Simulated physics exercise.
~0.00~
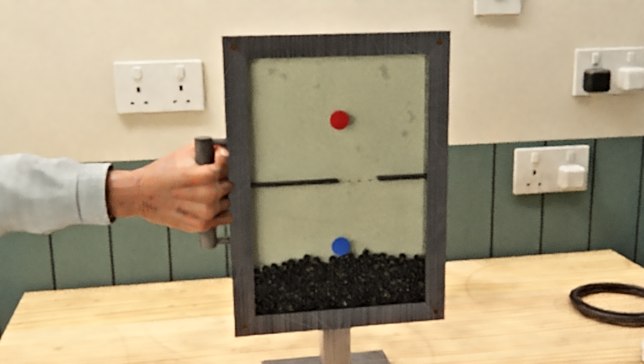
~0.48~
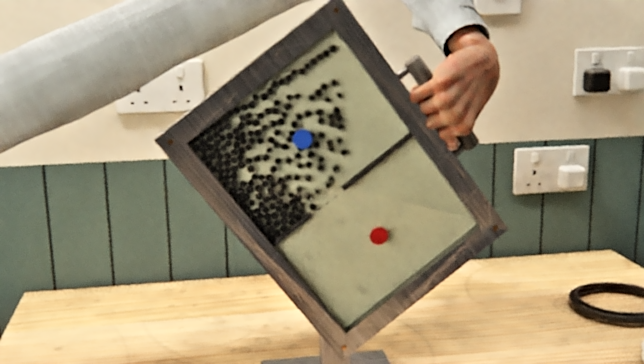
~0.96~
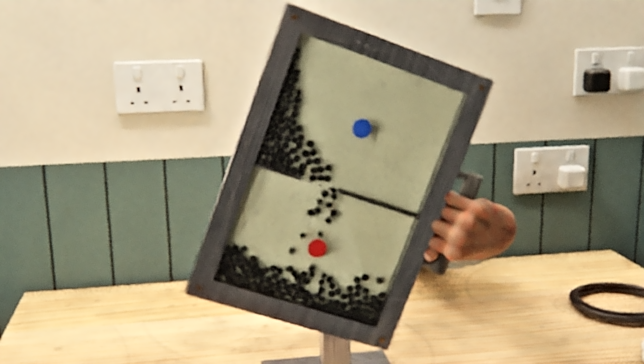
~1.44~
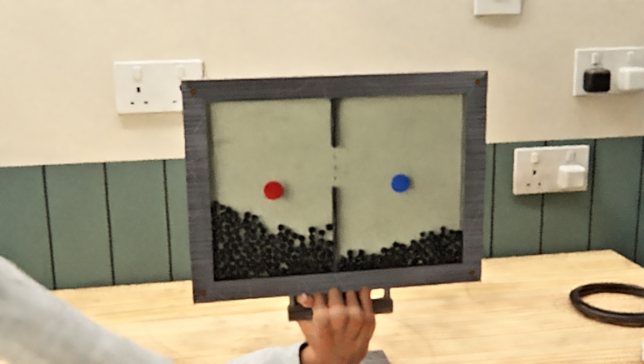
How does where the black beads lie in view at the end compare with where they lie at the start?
At the start the beads lie low in view, along the bottom of the upright case in the blue-dotted chamber. At the end their middle is somewhat higher in view and almost unchanged sideways, with the beads spread across the bottoms of both chambers of the sideways case.
The footage shows a hand turning a framed case of black beads clockwise, tipping the blue-dotted chamber above the red-dotted one so beads spill through the divider's gap; the case ends on its side, most beads in the red chamber at left and some in the blue.
